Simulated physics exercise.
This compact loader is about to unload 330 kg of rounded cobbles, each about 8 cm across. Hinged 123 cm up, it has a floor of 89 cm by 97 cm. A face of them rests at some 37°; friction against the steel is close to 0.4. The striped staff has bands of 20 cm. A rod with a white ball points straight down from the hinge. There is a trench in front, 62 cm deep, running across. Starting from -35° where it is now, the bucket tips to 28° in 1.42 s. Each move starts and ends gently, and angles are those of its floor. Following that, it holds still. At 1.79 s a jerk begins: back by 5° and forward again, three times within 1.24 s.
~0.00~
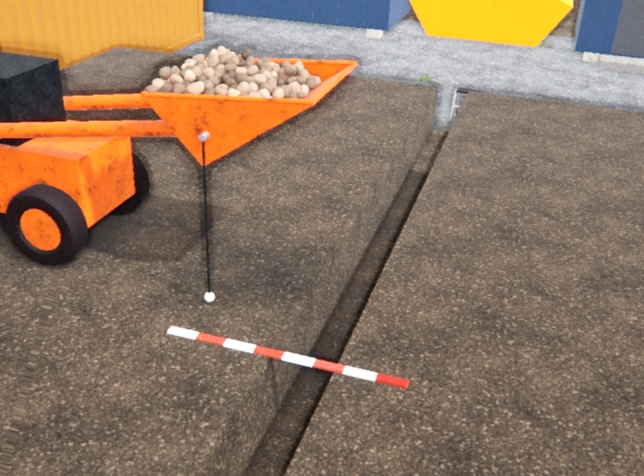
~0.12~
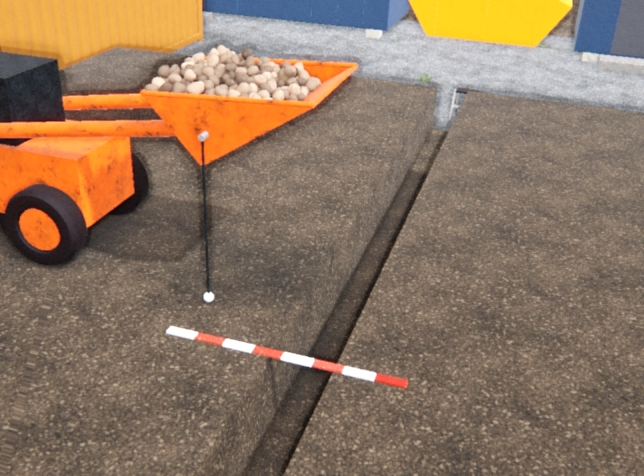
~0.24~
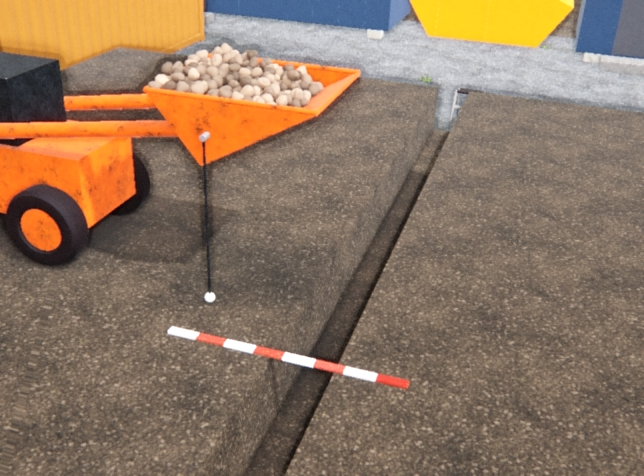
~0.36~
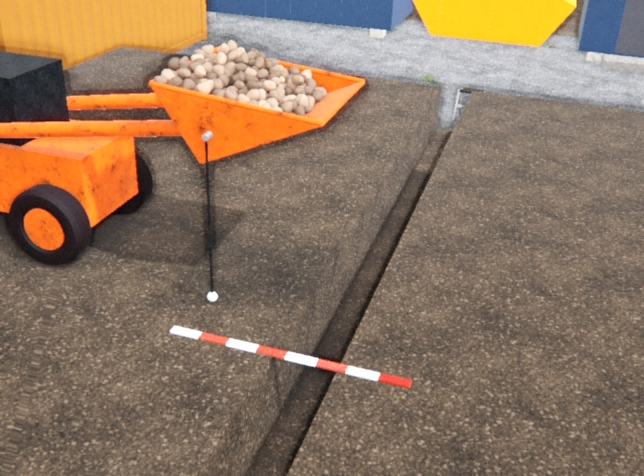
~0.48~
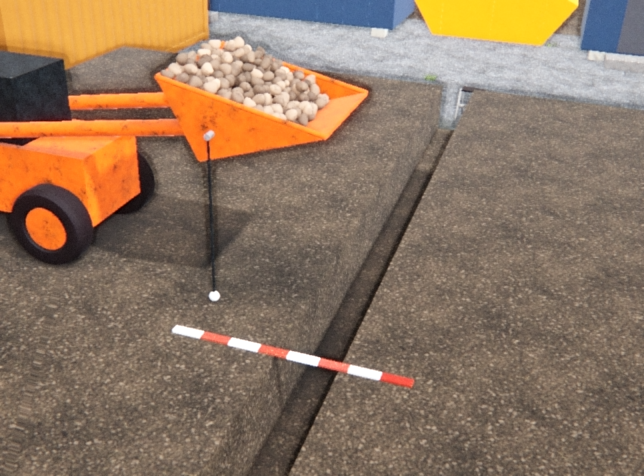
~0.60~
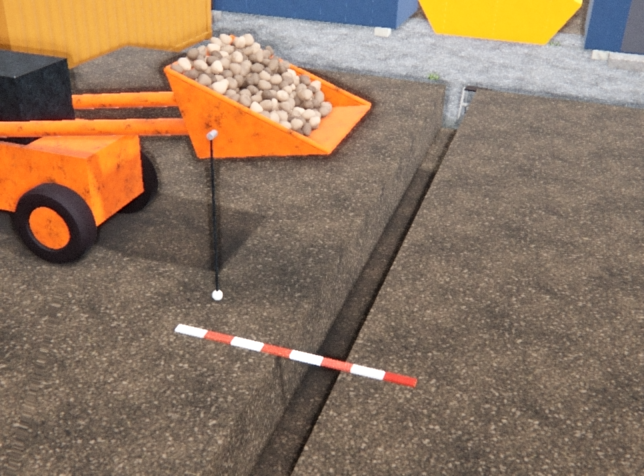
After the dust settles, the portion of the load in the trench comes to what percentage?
It comes to roughly 55 per cent.
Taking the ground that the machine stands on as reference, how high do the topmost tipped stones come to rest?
Some 18 cm above that level.
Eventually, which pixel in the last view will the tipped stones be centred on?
The tipped stones centre close to (370, 338).
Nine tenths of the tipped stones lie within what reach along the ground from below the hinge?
About 160 cm ahead of the hinge.
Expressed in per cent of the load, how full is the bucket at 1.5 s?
I'd put it at some 70 per cent.
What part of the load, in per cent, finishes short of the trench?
Estimated share: Approx. 0 %.
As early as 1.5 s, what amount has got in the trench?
Roughly 25 percent of the load.
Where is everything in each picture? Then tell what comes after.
Lip at (313, 103), floor tilted -35°, highest stones at (236, 62), in the first frame.
The bucket is at -34°, its lip at (314, 105); the top of the load is at (236, 62); the stones move at 0.1 m/s on average, in the second frame.
The bucket is at -30°, its lip at (317, 113); the top of the load is at (227, 57); the stones move at 0.1 m/s on average, in the third frame.
Lip at (322, 124), floor tilted -25°, highest stones at (220, 52); the stones move at 0.2 m/s on average, in the fourth frame.
The bucket is at -18°, its lip at (326, 137); the top of the load is at (223, 48); the stones move at 0.3 m/s on average, in the fifth frame.
The bucket is at -11°, its lip at (329, 152); the top of the load is at (232, 44); the stones move at 0.3 m/s on average, in the sixth frame.
After 1.1 s the floor is at 18°; 100 % in the bucket; the foremost stones are at (316, 162).
After 1.5 s the floor is at 28°; 72 % in the bucket, 1 % short of the trench, 26 % in the trench; the foremost stones are at (374, 273).
After 3.5 s the floor is at 28°; 0 % in the bucket, 55 % in the trench, 45 % past the trench; the foremost stones are at (578, 326).
After 6.0 s the floor is at 28°; 0 % in the bucket, 55 % in the trench, 45 % past the trench; the foremost stones are at (578, 326).
